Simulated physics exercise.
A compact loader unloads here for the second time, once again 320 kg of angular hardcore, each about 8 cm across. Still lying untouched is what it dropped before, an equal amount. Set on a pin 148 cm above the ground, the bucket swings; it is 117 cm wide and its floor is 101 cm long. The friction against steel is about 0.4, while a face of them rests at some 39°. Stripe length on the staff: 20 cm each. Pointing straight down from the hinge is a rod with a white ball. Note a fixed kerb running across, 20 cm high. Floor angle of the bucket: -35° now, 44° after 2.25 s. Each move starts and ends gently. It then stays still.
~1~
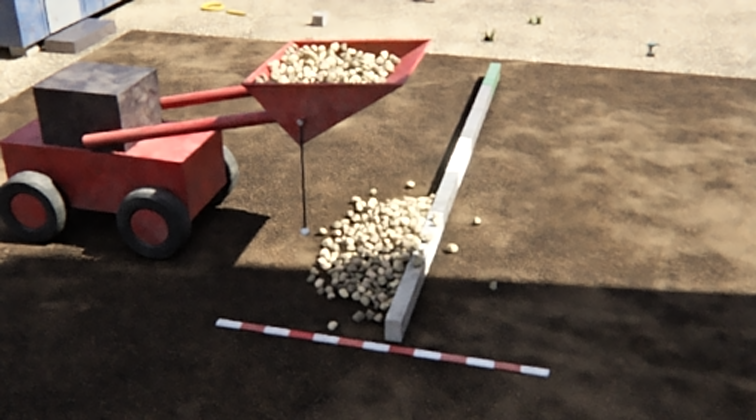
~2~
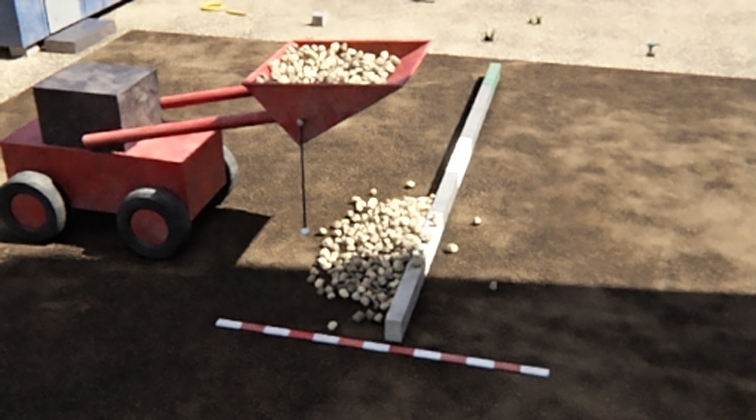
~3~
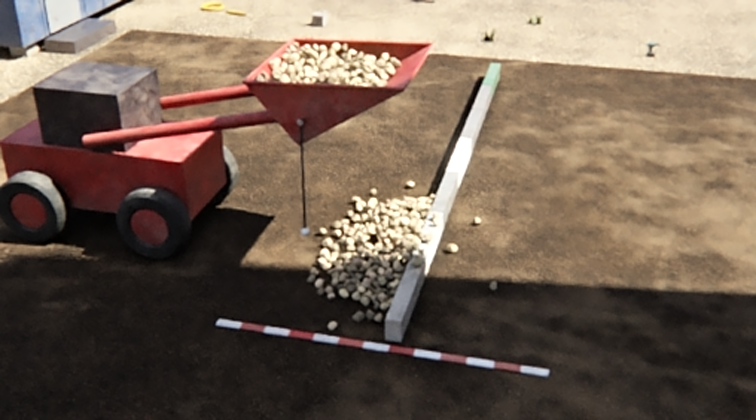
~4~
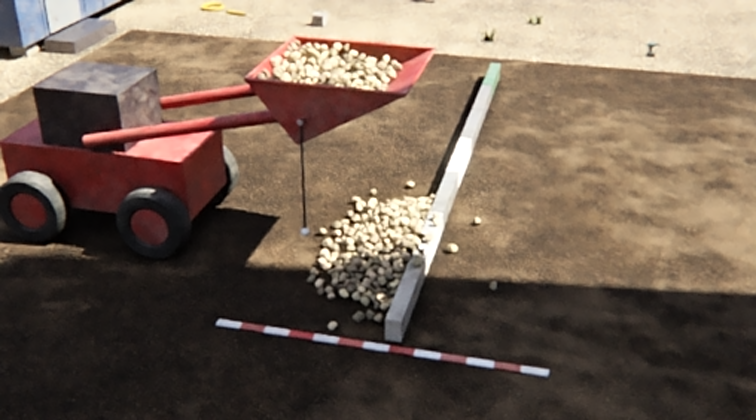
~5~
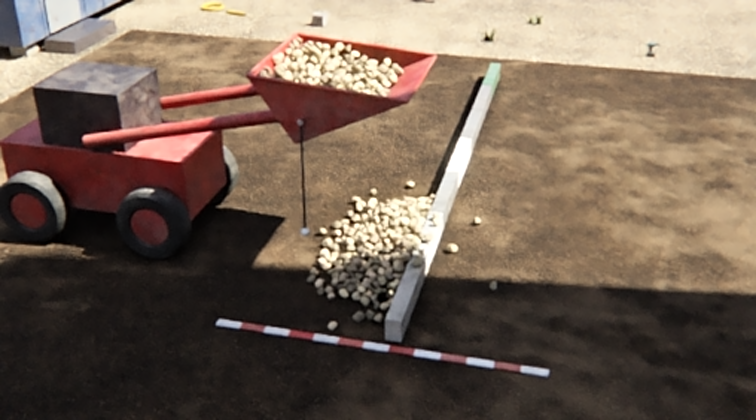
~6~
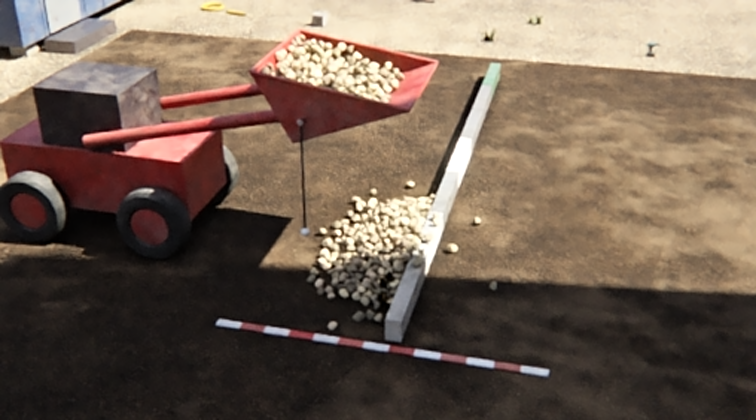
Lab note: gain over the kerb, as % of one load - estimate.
Gain: About 63 %.
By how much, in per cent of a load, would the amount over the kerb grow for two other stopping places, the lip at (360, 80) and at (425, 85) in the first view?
I'd expect near 15 per cent first and near 95 per cent next.
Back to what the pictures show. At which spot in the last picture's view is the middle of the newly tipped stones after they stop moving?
Their centre rests close to (449, 252).
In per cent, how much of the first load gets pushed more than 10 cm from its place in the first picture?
The answer is about 0 per cent.
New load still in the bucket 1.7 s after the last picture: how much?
About 20 per cent is held.
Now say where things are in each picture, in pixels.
In the first picture, the bucket is at -35°, its lip at (402, 85); the top of the load is at (327, 56). The earlier load is highest near (399, 219), 31 cm above ground level, 99 % on this side of the kerb, 1 % over the kerb.
In the second picture, the bucket is at -34°, its lip at (403, 86); the top of the load is at (327, 56).
In the third picture, the bucket is at -32°, its lip at (404, 89); the top of the load is at (313, 55).
In the fourth picture, the bucket is at -30°, its lip at (406, 95); the top of the load is at (305, 51).
The fifth picture shows lip at (408, 102), floor tilted -26°, highest stones at (299, 49).
In the sixth picture, the bucket is at -21°, its lip at (410, 111); the top of the load is at (300, 47).
Then, 1.1 s after the last picture the floor is at 32°; in per cent of one load, 100 in the bucket, 99 on this side of the kerb, 1 over the kerb; the foremost stones are at (446, 242).
Then, 1.7 s after the last picture the floor is at 44°; in per cent of one load, 20 in the bucket, 161 on this side of the kerb, 19 over the kerb; the foremost stones are at (481, 254).
Then, 2.1 s after the last picture the floor is at 44°; in per cent of one load, 0 in the bucket, 149 on this side of the kerb, 51 over the kerb; the foremost stones are at (532, 262).
Then, 4.7 s after the last picture the floor is at 44°; in per cent of one load, 0 in the bucket, 136 on this side of the kerb, 64 over the kerb; the foremost stones are at (571, 275). Net gain over the kerb, 63.
